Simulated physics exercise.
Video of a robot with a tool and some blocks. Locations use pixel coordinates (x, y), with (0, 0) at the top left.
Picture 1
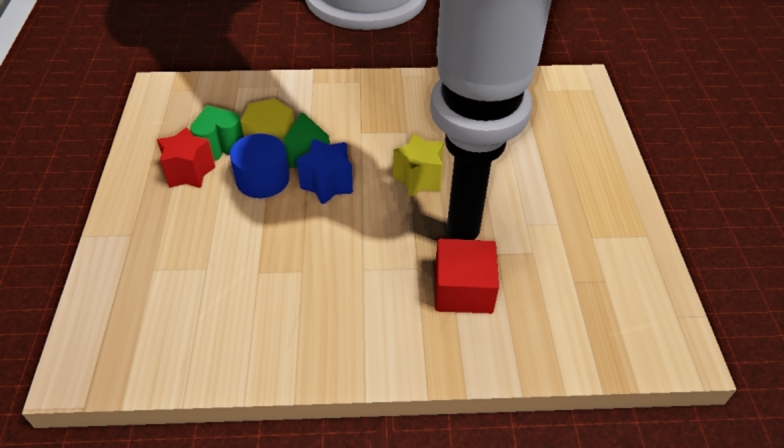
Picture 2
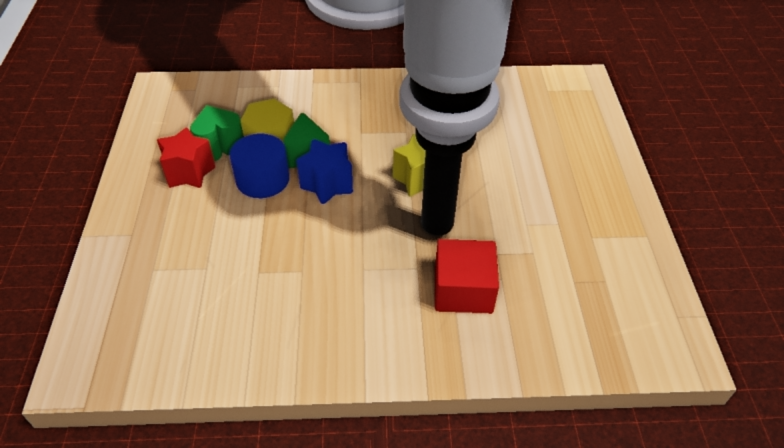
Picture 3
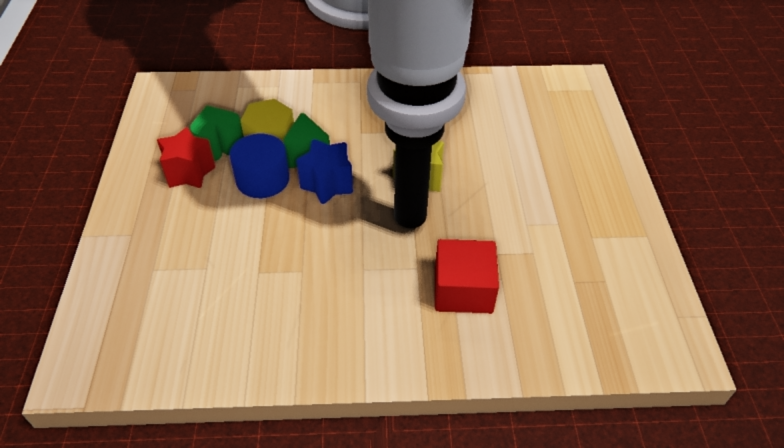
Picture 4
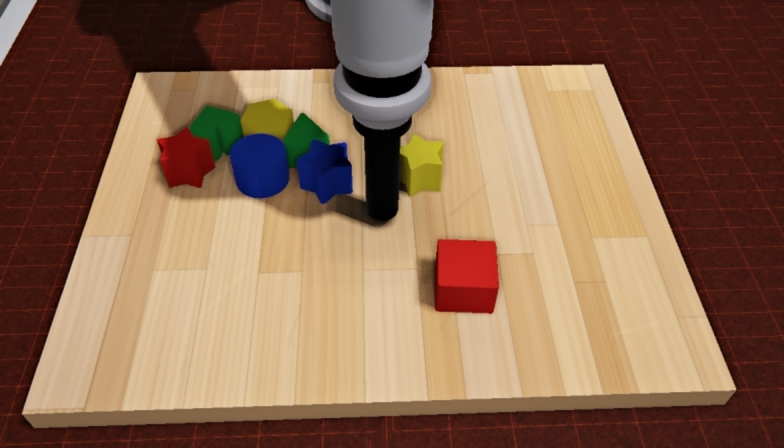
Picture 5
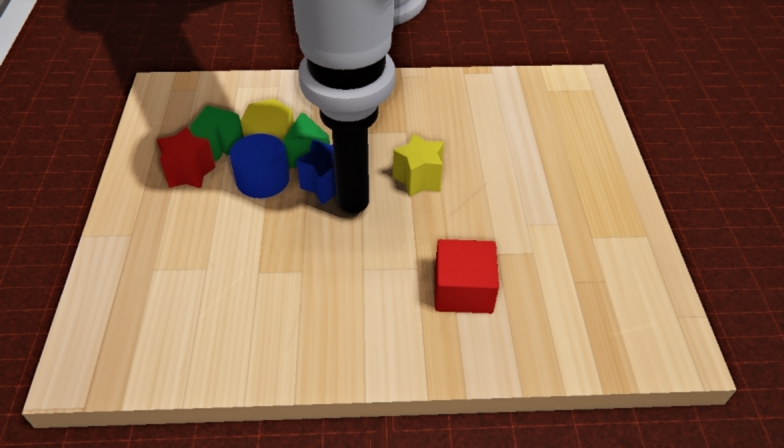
A robot arm with a black tool glides steadily leftward across a wooden board, passing in front of a yellow star and reaching beside a blue star, while the red cube and the cluster of colored blocks stay still.
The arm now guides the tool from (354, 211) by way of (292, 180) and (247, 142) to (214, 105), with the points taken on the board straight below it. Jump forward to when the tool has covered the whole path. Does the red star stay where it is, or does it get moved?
When the path is over, the red star has left its spot.
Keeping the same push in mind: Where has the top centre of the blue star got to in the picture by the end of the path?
At (296, 124).
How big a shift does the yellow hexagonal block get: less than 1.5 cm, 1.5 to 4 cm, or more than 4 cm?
Net shift: Above 4 cm.
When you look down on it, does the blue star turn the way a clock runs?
It seems so.
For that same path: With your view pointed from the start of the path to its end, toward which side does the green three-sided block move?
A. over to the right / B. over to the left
Letter A.
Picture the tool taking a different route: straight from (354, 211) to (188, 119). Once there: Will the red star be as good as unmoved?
I expect not.
What follows on the original path. One third of the way, tool (290, 172); blue circular block (244, 147); yellow hexagonal block (263, 111), turned 20° anticlockwise; green three-sided block (308, 105); blue star (305, 131), turned 55° clockwise.
Two thirds of the way, tool (246, 134); red star (153, 150); blue circular block (207, 134); yellow hexagonal block (257, 89); green three-sided block (317, 98); blue star (296, 124), turned 95° clockwise.
At the end, tool (212, 97); red star (153, 150); blue circular block (207, 134); yellow hexagonal block (256, 76), turned 45° clockwise; green three-sided block (317, 98); blue star (296, 124), turned 95° clockwise.
